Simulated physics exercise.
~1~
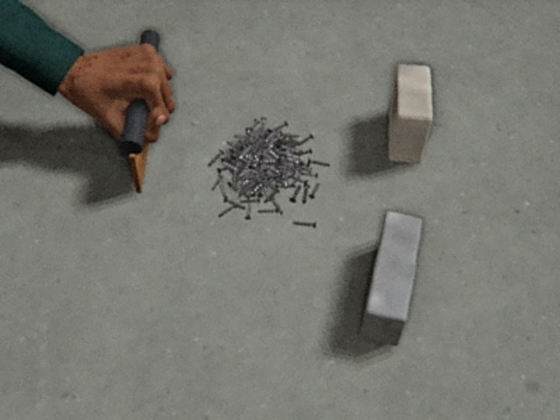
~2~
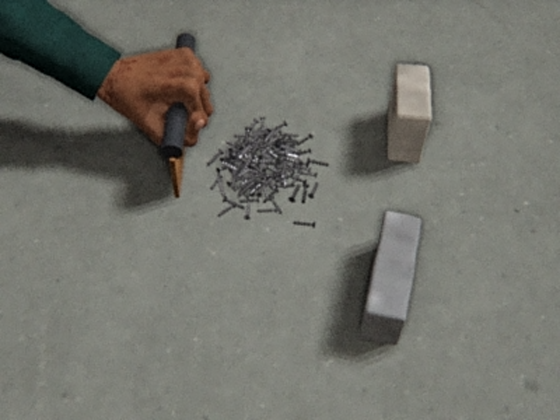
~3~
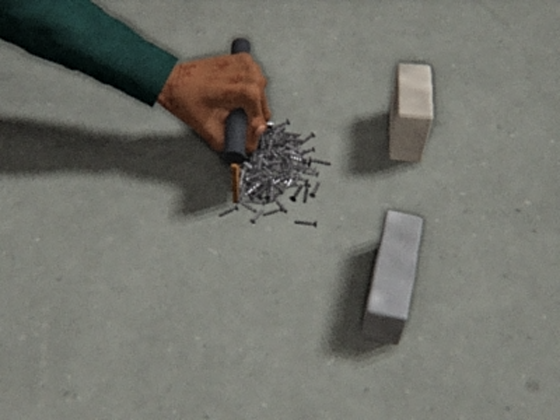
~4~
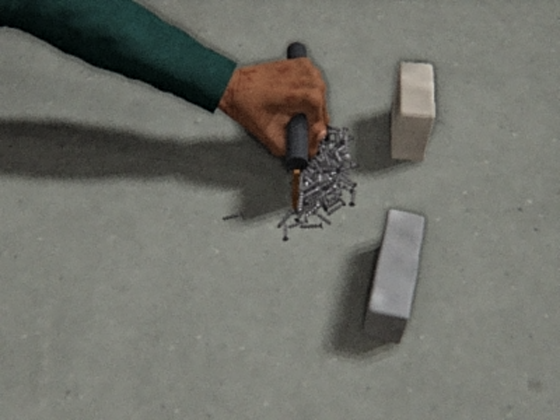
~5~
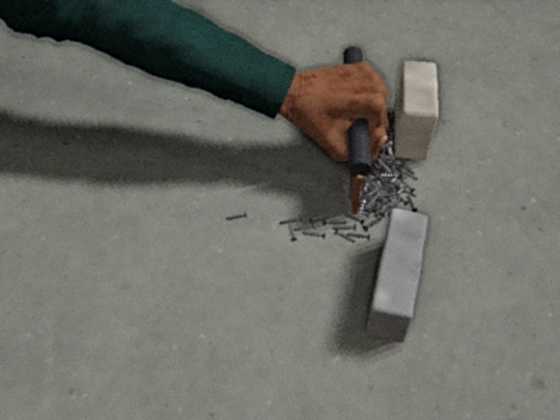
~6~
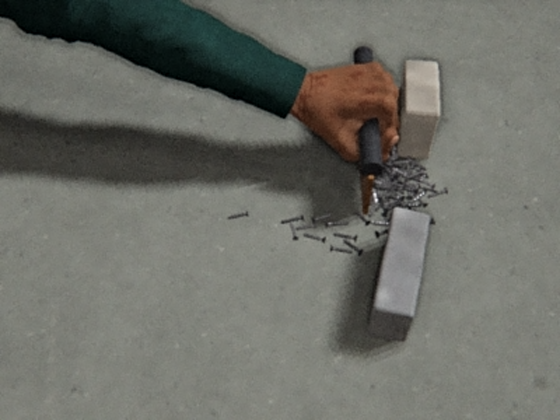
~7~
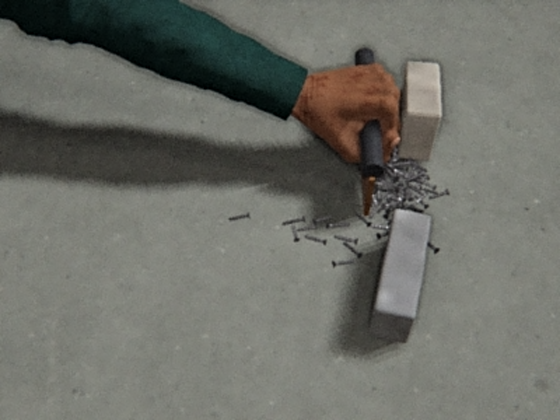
A hand in a green sleeve pushing spilt screws rightward with a scraper, some entering the gap between two blocks, others left behind.
